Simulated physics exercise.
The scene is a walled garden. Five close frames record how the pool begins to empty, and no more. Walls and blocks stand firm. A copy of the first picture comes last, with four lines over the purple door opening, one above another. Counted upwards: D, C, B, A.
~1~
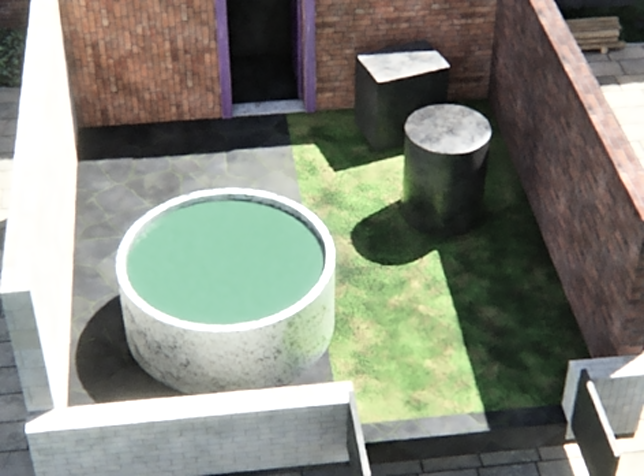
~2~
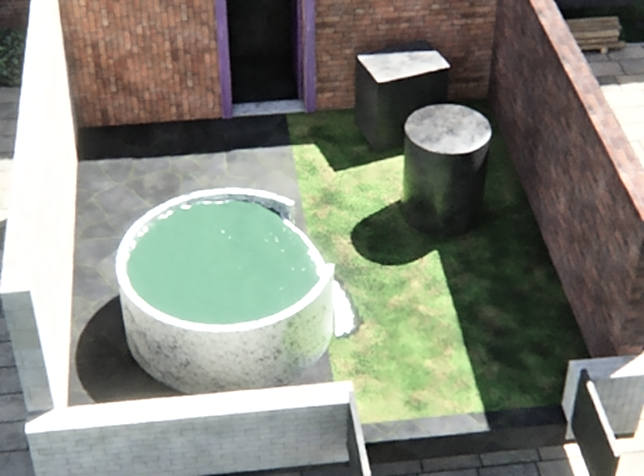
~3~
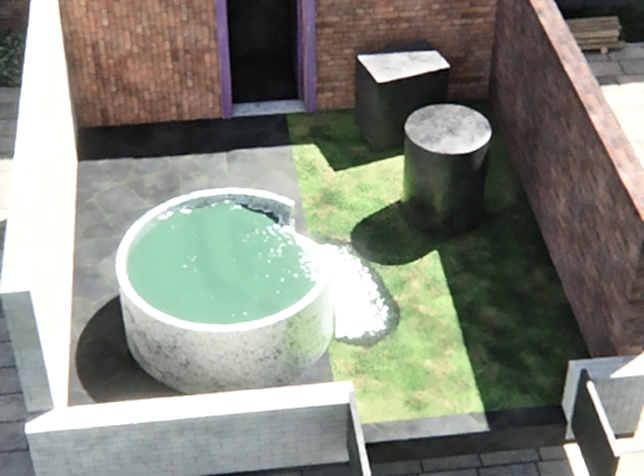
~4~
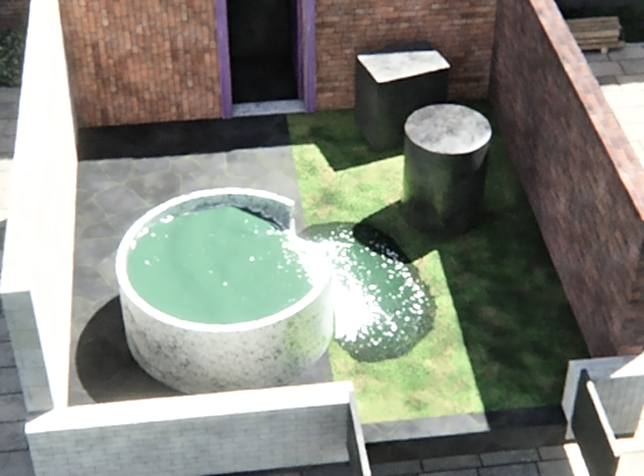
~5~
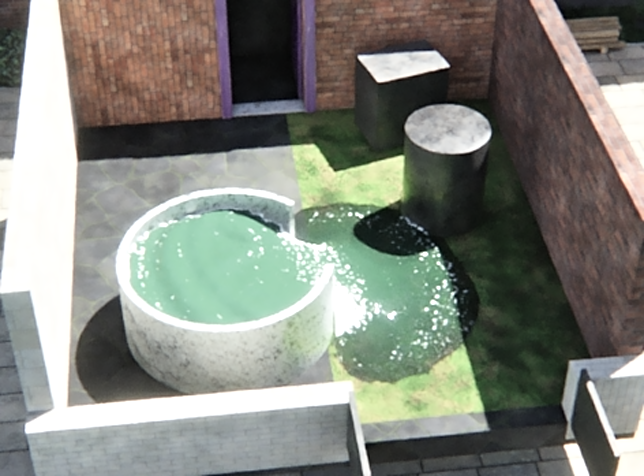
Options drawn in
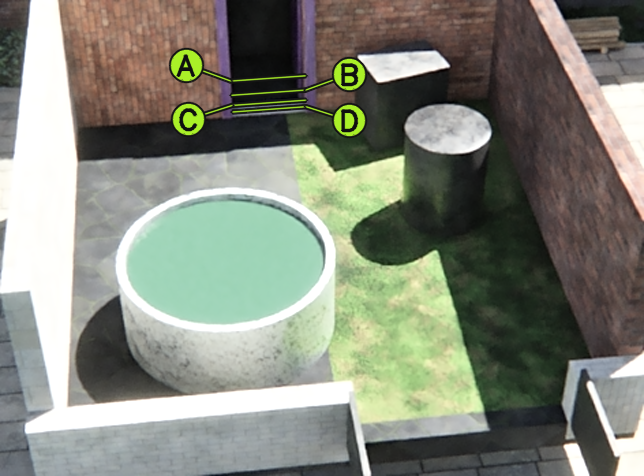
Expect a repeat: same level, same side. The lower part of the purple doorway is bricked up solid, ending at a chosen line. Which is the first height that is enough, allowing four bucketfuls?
Use height D.
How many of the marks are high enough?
All of them.
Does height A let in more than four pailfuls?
No.
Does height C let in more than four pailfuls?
No, not at all.
In lime, A at (268, 78); B at (268, 92); C at (269, 102); D at (269, 109); from the bottom up D, C, B, A.
With A, nothing gets over.
With B, nothing gets over.
With C, nothing gets over.
With D, a splash gets over, under a bucket.
